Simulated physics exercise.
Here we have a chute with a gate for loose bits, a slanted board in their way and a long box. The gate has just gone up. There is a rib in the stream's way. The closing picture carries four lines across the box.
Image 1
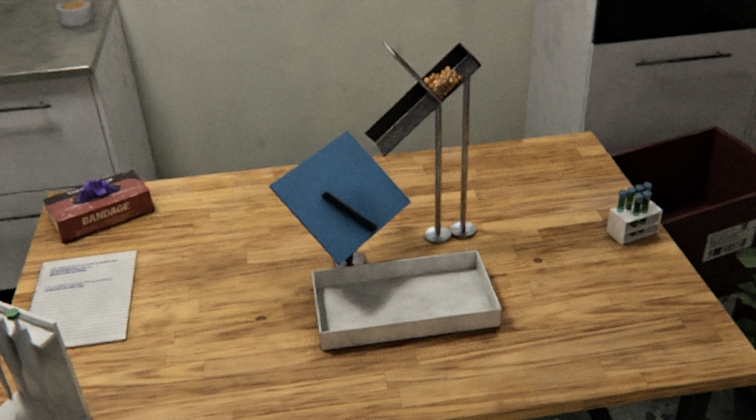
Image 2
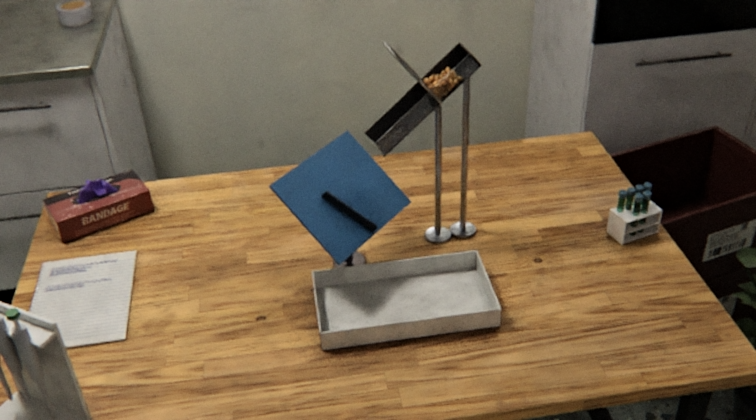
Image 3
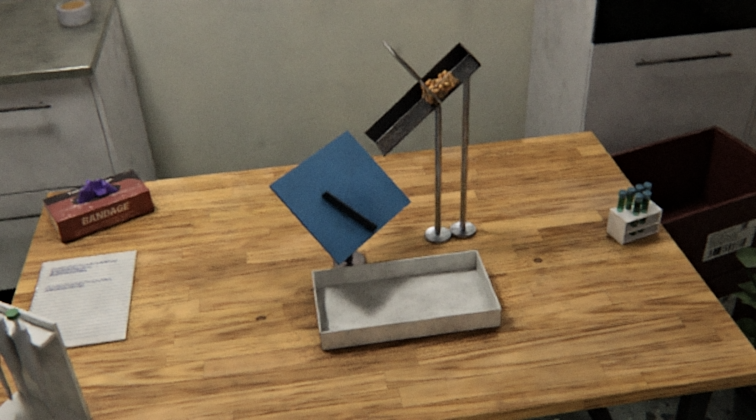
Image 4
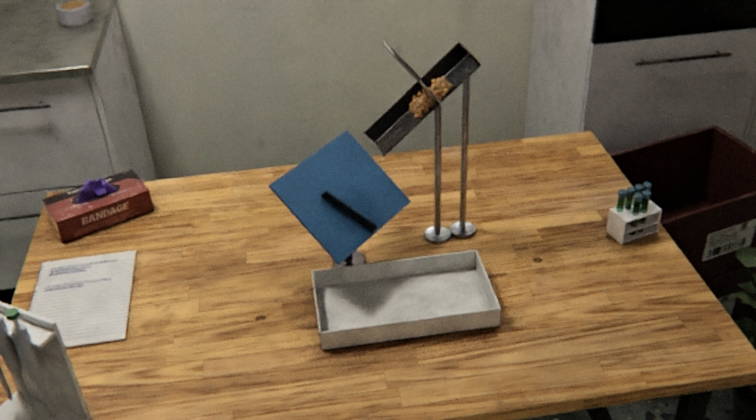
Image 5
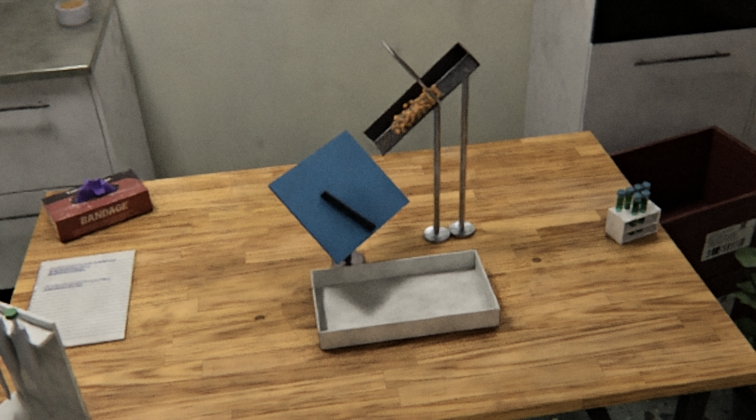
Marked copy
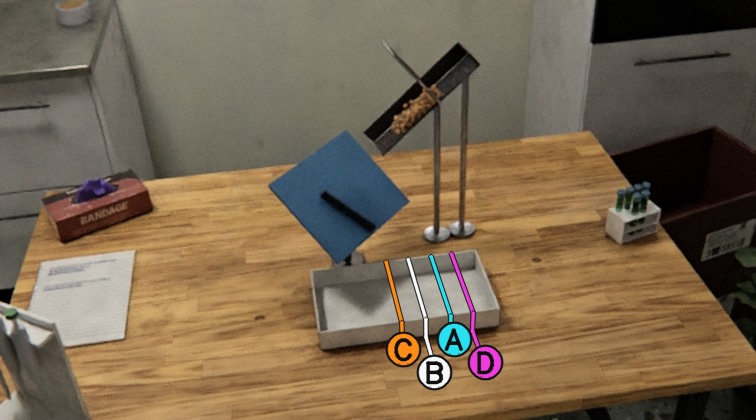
In the video, small orange-brown pieces sit high in a dark sloping chute, above a tilted blue board with a black rib and an empty pale box on a wooden table, then slide down the chute leftward, spreading out.
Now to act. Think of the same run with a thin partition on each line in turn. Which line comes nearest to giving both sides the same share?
B beats the others.
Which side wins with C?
The right side.
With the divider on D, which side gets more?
Left.
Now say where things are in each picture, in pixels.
Load behind the gate (442, 81), round wooden beads; lip of the chute (380, 150), sloping fairly steeply, in the first frame.
Middle of the board (344, 194), tilted fairly steeply; middle of its low edge (378, 232); of its high edge (310, 156), in the second frame.
Front corners of the box (321, 333) and (500, 308), empty; front of the load (424, 96), in the third frame.
Middle of the load (429, 96); its front (417, 116), roughly a third of the way to the lip; rib from (325, 191) to (377, 227), in the fourth frame.
Middle of the load (417, 106); its front (394, 128), roughly two thirds of the way to the lip, in the fifth frame.
On the marked copy, line A crosses the front rim at (450, 315); line B crosses the front rim at (425, 318); line C crosses the front rim at (401, 321); line D crosses the front rim at (472, 312).
For line A, of what is caught, almost all on the left of the divider, about a tenth on the right.
For line B, of what is caught, roughly half on the left of the divider, roughly half on the right.
For line C, of what is caught, about a tenth on the left of the divider, the larger part on the right.
For line D, of what is caught, almost all on the left of the divider, about a tenth on the right.
